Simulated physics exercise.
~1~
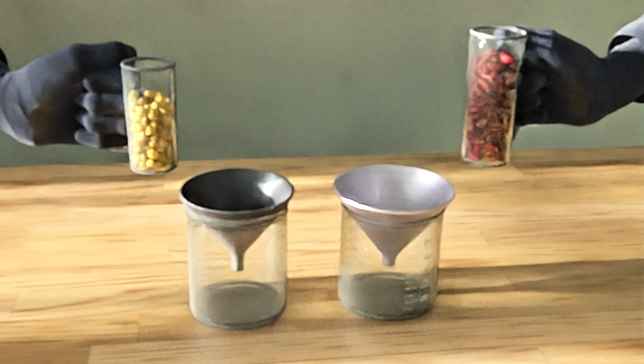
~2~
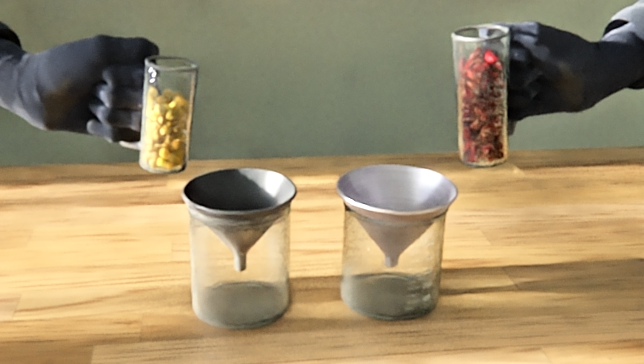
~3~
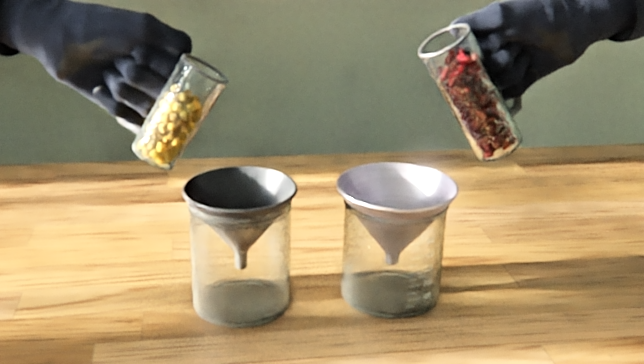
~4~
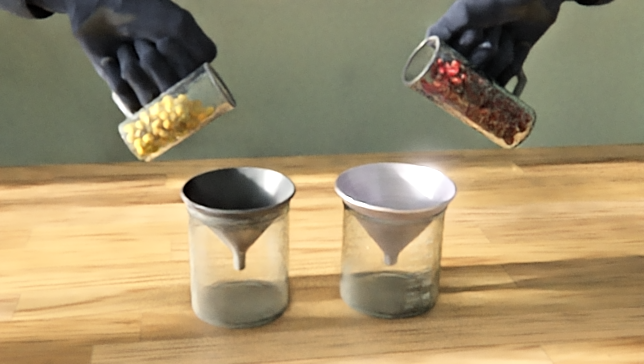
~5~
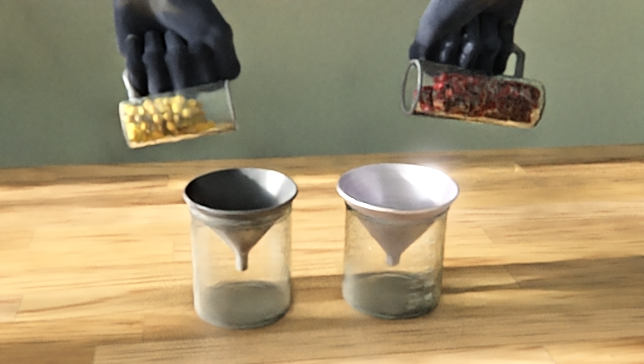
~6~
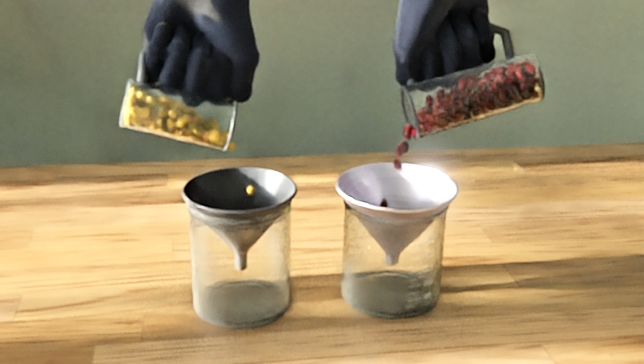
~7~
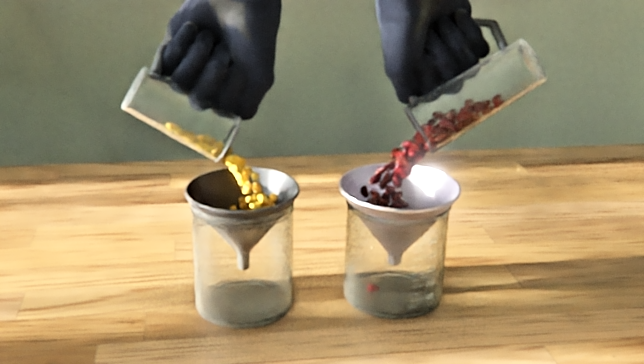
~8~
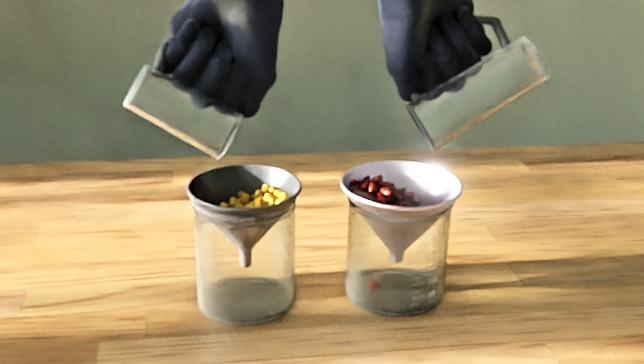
The clip shows two gloved hands tipping glass cups of yellow and dark red pieces over funnels set in clear jars. The pieces pour out until both cups are empty, and the yellow ones stay in the left funnel while nearly all the red ones sit in the right.
